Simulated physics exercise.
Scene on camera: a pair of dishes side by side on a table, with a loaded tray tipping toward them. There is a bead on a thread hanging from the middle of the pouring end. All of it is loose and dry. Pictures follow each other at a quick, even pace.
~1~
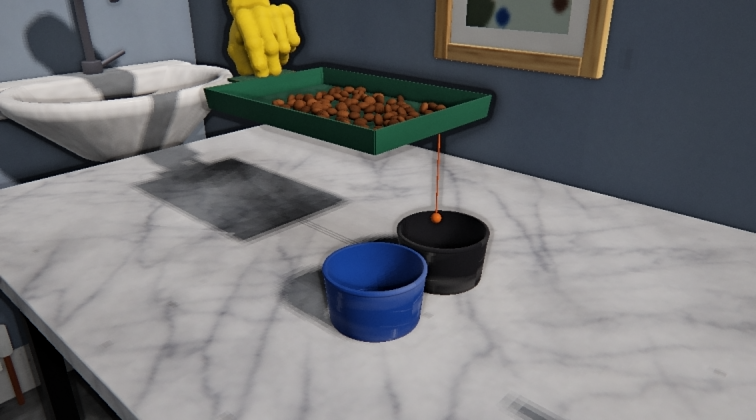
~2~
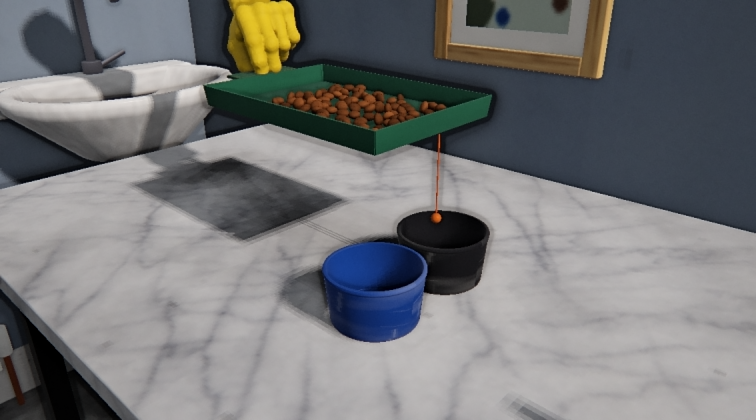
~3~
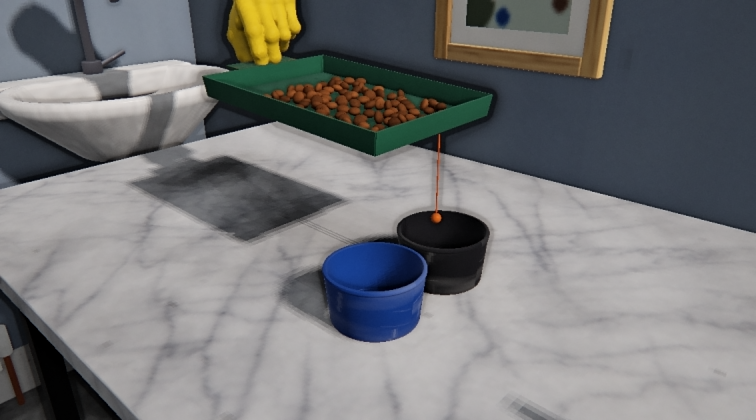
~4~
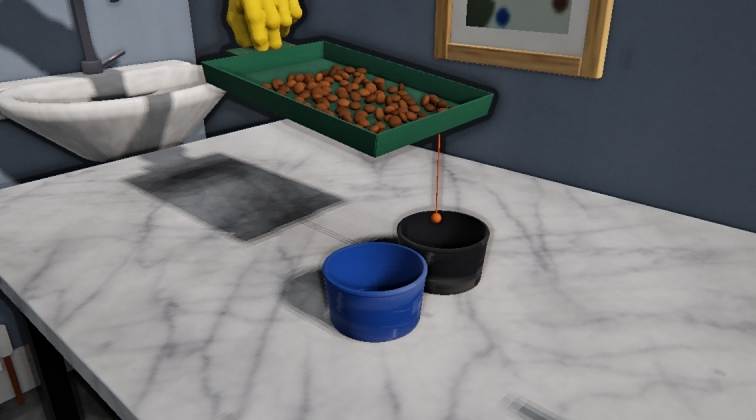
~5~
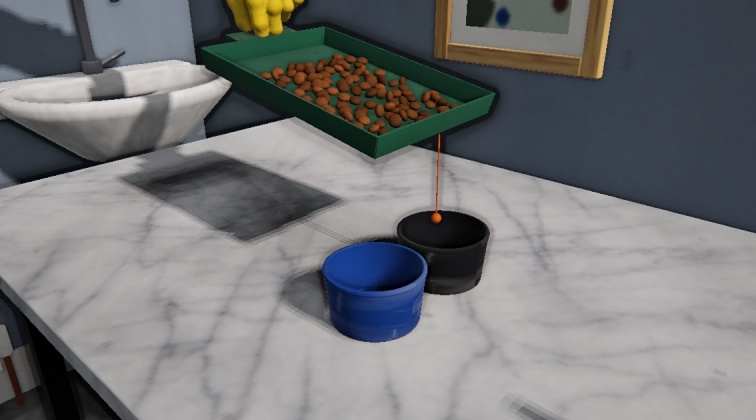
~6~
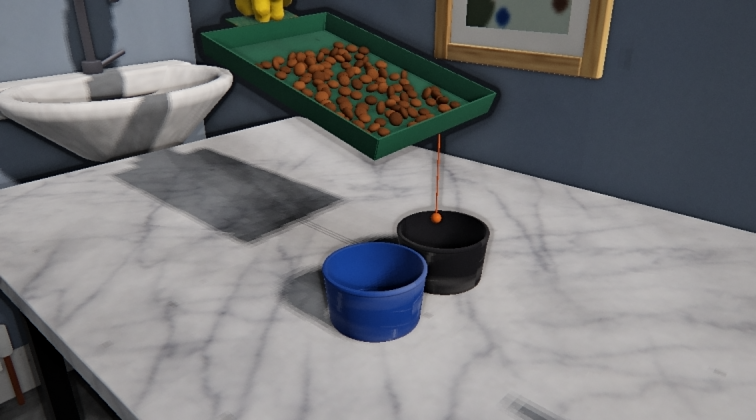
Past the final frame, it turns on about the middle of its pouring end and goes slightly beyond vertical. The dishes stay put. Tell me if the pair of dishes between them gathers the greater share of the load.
They do not.
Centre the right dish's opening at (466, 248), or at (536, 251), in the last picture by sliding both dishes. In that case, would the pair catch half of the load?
Beyond half, then short of half.
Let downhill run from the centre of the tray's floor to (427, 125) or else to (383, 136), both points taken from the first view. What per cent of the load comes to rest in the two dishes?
Around 10 per cent first, around 60 per cent next.
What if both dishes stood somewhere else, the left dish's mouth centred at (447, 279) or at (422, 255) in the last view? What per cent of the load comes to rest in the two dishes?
About 80 and 50 per cent.
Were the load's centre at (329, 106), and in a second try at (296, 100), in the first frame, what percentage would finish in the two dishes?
Close to 30 in a hundred, then close to 30 in a hundred.
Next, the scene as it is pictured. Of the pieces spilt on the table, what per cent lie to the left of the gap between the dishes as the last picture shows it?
I'd put it at around 10 per cent.
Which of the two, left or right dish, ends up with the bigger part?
It's the left side.
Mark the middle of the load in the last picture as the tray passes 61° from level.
The load is centred near (407, 89).
Just after the last frame, tray tipped steeply; every one on the tray.
A moment on, tray tipped past a quarter turn; roughly a third on the tray; about a tenth in the left dish; roughly a third outside both; roughly a quarter in the air.
Further on, tray tipped past a quarter turn; roughly a quarter in the left dish; just a few in the right dish; roughly two thirds outside both.
When it is over, tray tipped past a quarter turn; roughly a quarter in the left dish; just a few in the right dish; roughly two thirds outside both.
